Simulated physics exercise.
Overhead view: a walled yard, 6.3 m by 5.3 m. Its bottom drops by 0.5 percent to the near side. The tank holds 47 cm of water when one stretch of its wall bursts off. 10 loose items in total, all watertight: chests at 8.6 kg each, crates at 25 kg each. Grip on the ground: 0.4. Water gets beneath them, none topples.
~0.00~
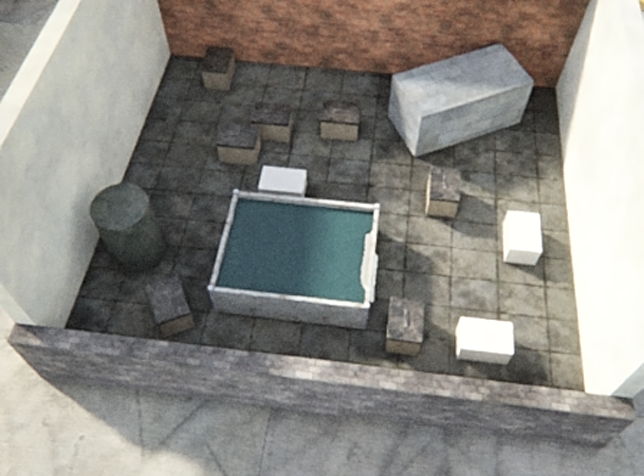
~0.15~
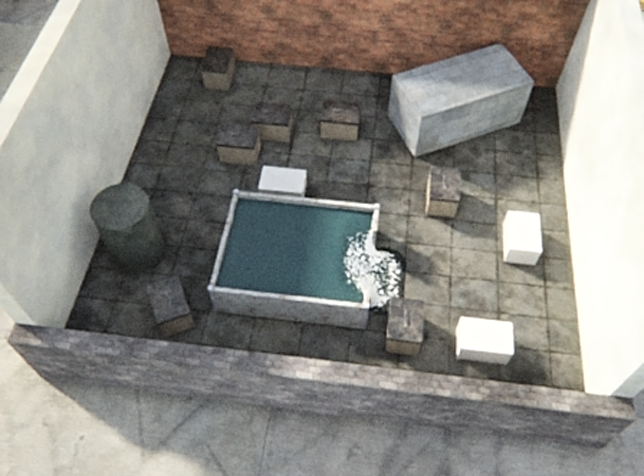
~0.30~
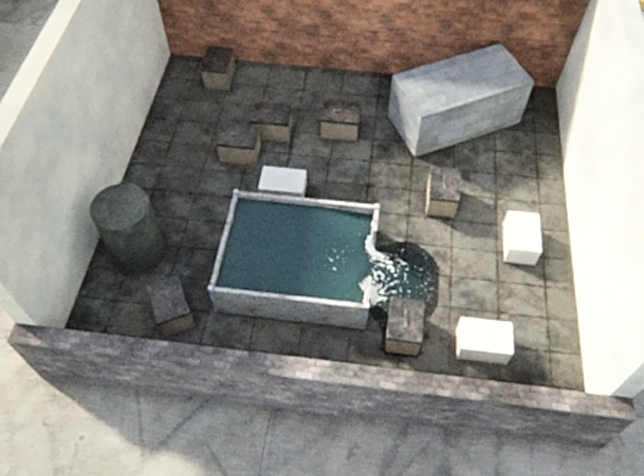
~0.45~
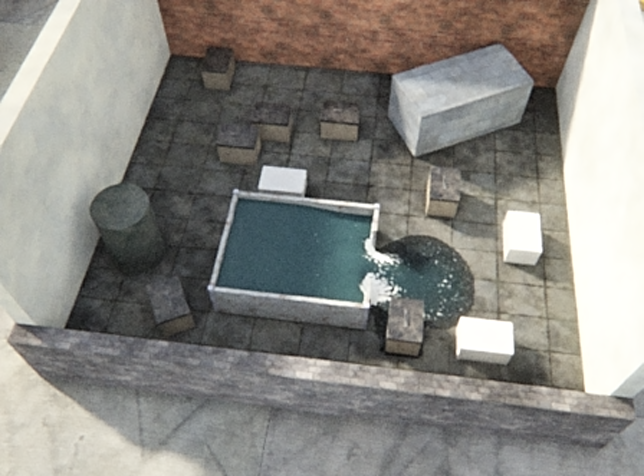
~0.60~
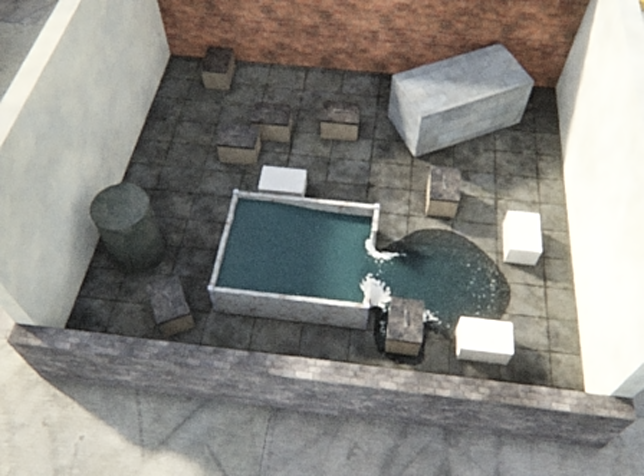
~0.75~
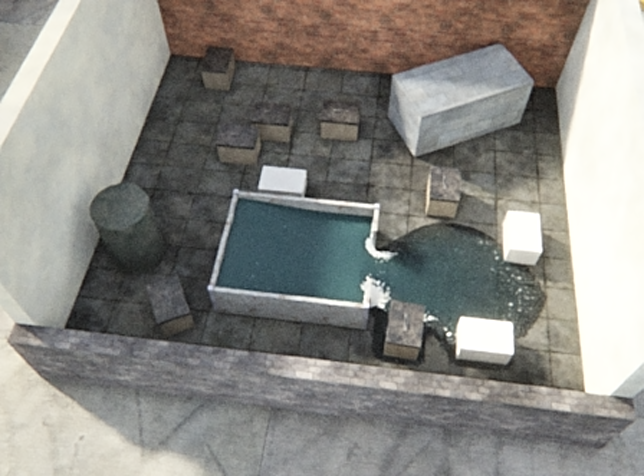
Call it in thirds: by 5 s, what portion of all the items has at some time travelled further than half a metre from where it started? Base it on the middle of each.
The portion is less than a third.
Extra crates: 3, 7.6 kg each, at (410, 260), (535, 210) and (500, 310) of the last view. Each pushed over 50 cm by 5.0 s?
In the order asked: Above the mark; above the mark; above the mark.
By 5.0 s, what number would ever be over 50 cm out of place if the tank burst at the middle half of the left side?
The count would be 2.
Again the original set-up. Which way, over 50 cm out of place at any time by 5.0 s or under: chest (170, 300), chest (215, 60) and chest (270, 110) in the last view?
In order: Not as far, not as far and not as far.
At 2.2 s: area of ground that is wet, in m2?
About 11.5 m2.
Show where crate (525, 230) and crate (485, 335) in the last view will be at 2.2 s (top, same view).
Somewhere around (559, 226) and (518, 365).
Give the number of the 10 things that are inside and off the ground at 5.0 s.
That would be 0 of them.
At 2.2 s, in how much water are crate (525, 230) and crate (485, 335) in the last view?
Depths: Near 12 cm, then near 9 cm.
After 1.1 s 0 of 10 are over 50 cm from their spots; 0 afloat.
After 2.2 s 0 of 10 are over 50 cm from their spots; 0 afloat.
After 3.5 s 2 of 10 are over 50 cm from their spots; 1 afloat.
After 5.0 s 2 of 10 are over 50 cm from their spots, and 2 have been at some point; 0 afloat.
